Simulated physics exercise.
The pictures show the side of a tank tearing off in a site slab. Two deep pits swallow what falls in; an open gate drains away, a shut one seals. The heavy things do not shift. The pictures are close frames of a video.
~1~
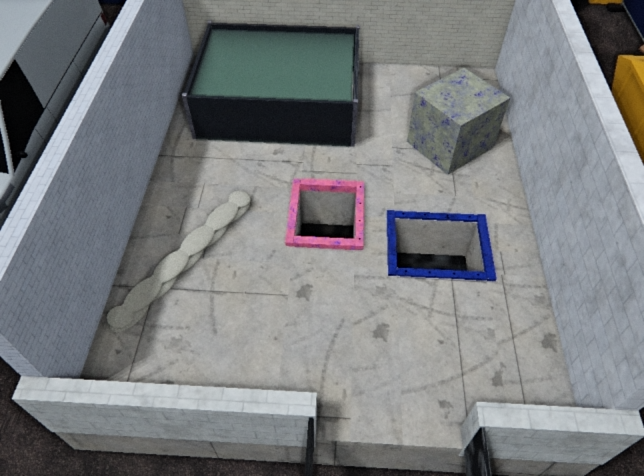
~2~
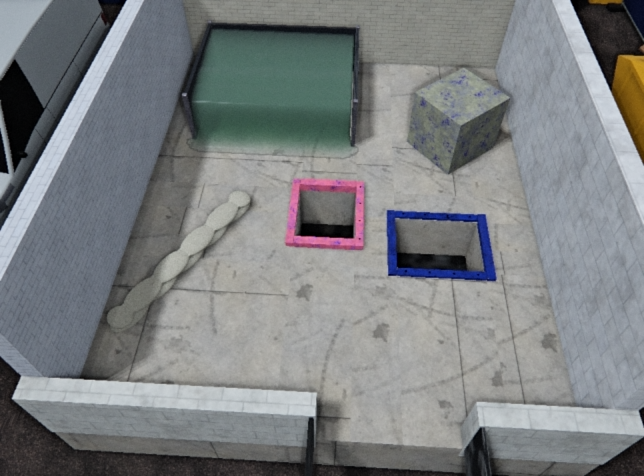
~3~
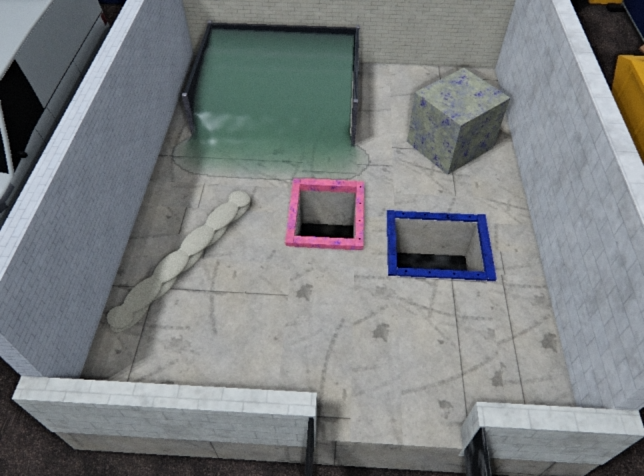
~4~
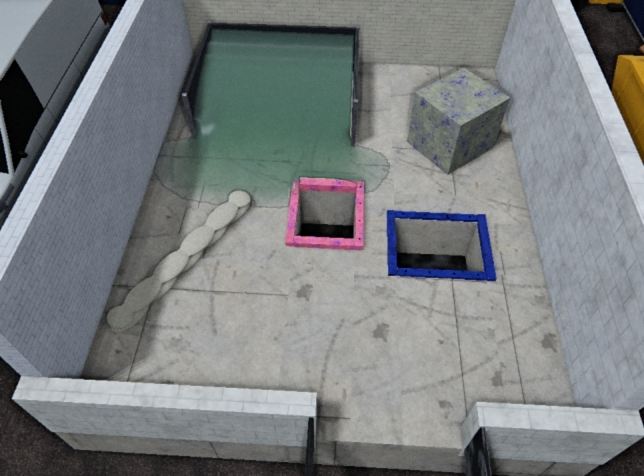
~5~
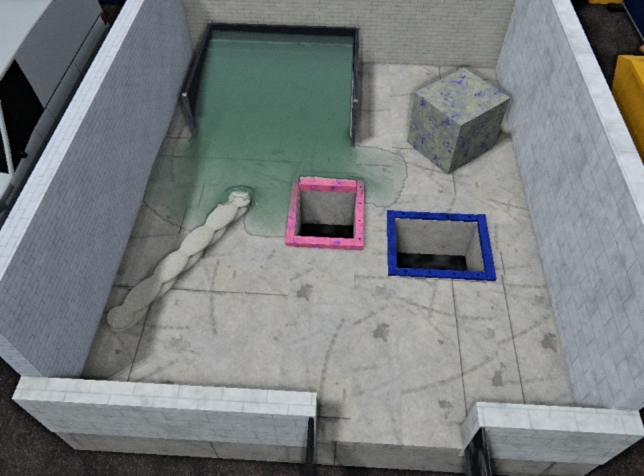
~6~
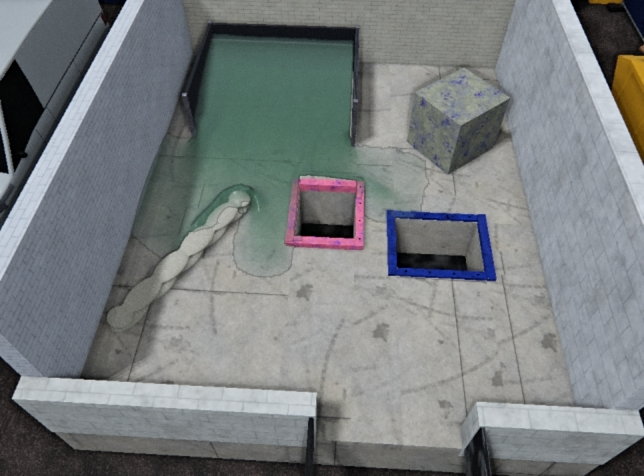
In a walled concrete yard, the front of a dark-framed tank gave way and greenish water poured out, spreading across the floor around the pink-rimmed pit and the upper end of a pale twisted column.
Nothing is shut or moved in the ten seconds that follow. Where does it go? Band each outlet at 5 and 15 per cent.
In the end: The gate takes between 5 and 15 %; the blue pit takes between 5 and 15 %; the pink pit takes over 15 %.
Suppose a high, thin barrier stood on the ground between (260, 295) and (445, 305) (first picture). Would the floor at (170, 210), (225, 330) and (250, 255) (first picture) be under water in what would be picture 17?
In that order: Under water, awash, covered.
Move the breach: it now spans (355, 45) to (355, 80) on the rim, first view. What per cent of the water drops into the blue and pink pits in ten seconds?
In per cent: Blue 14, pink 0.
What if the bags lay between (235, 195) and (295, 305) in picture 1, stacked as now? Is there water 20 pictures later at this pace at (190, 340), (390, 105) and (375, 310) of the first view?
As listed: Covered, dry, flooded.
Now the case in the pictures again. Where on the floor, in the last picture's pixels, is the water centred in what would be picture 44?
At about (309, 214).
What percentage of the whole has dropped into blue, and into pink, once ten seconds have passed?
In turn 10 and 18 per cent.
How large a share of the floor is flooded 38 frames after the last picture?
Near 85 in a hundred.
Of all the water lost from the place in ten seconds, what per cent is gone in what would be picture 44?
Roughly 75 per cent.
A moment on, water covers 45 % of the floor; the gate 0 %, the blue pit 1 %, the pink pit 8 %.
Next, water covers 55 % of the floor; the gate 0 %, the blue pit 2 %, the pink pit 14 %.
Then, water covers 65 % of the floor; the gate 3 %, the blue pit 3 %, the pink pit 17 %.
Later, water covers 85 % of the floor; the gate 6 %, the blue pit 5 %, the pink pit 19 %.
In the end, water covers 95 % of the floor; the gate 10 %, the blue pit 11 %, the pink pit 19 %.
